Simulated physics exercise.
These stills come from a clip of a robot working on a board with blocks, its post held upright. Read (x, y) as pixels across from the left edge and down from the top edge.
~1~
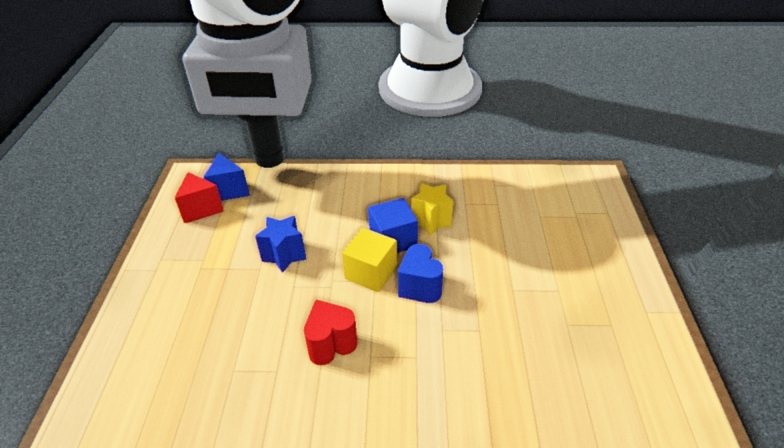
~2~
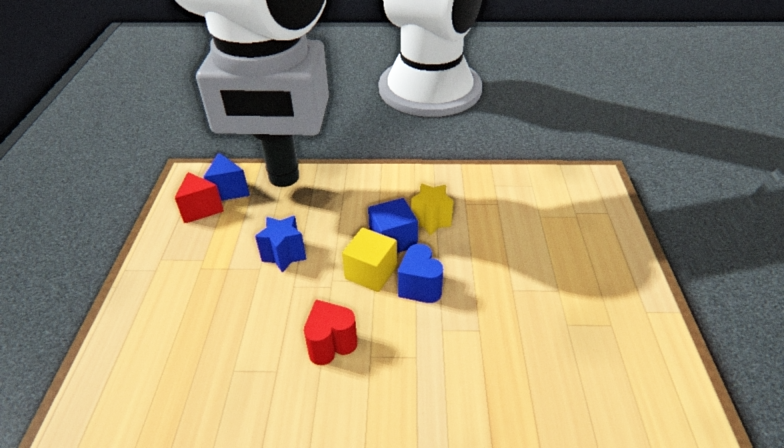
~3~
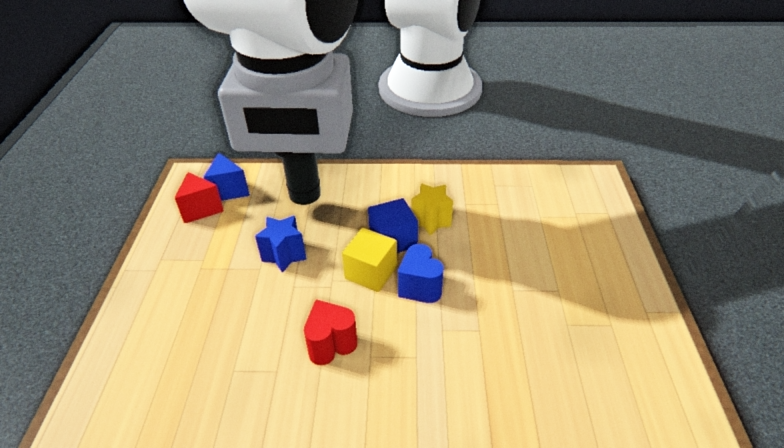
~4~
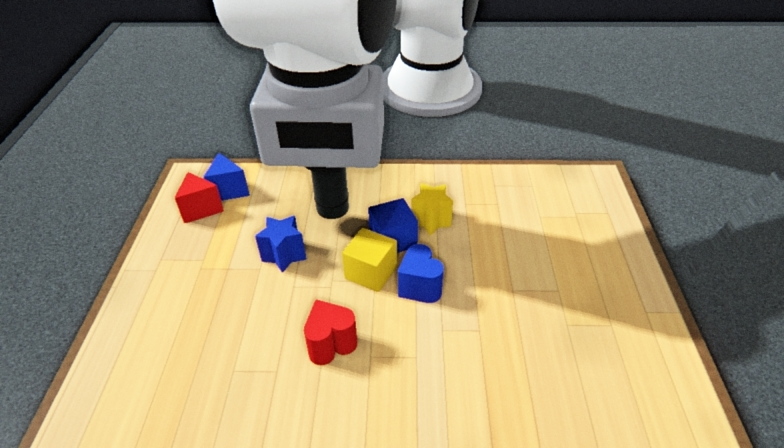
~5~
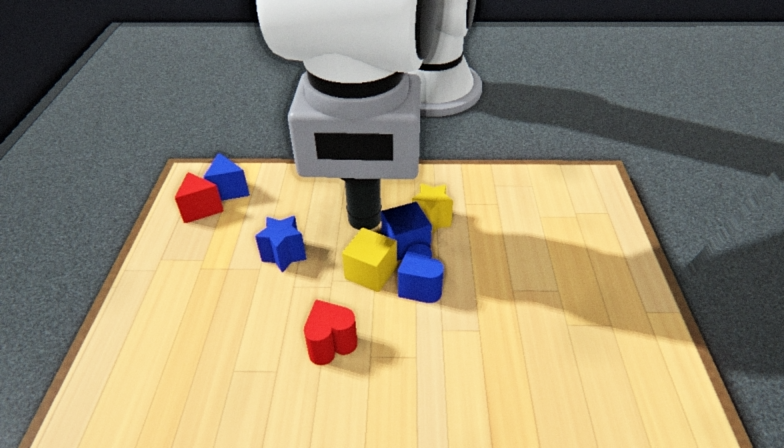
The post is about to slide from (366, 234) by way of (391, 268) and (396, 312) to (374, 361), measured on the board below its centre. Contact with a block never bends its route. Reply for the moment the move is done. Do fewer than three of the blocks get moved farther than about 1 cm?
No.
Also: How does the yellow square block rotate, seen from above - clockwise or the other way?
Clockwise from above.
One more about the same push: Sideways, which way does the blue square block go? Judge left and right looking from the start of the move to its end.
To the left.
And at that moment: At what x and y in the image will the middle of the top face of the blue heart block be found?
Around (435, 276).
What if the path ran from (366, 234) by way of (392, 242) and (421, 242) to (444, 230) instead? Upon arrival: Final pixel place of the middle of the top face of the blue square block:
My estimate: (474, 226).
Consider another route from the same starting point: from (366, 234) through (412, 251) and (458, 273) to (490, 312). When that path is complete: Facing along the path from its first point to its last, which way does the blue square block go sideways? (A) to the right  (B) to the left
Option B.
The first path, step by step. One third of the way, post at (391, 254); yellow square block at (370, 268), turned 15° clockwise; blue square block at (433, 230), turned 55° anticlockwise.
Two thirds of the way, post at (396, 299); red heart block at (316, 327), turned 15° clockwise; yellow square block at (355, 298), turned 40° clockwise; blue square block at (434, 230), turned 60° anticlockwise; blue heart block at (435, 276), turned 15° anticlockwise.
At the end, post at (373, 348); red heart block at (280, 343), turned 70° clockwise; yellow square block at (327, 334), turned 65° clockwise; blue square block at (434, 230), turned 60° anticlockwise; blue heart block at (435, 276), turned 15° anticlockwise.
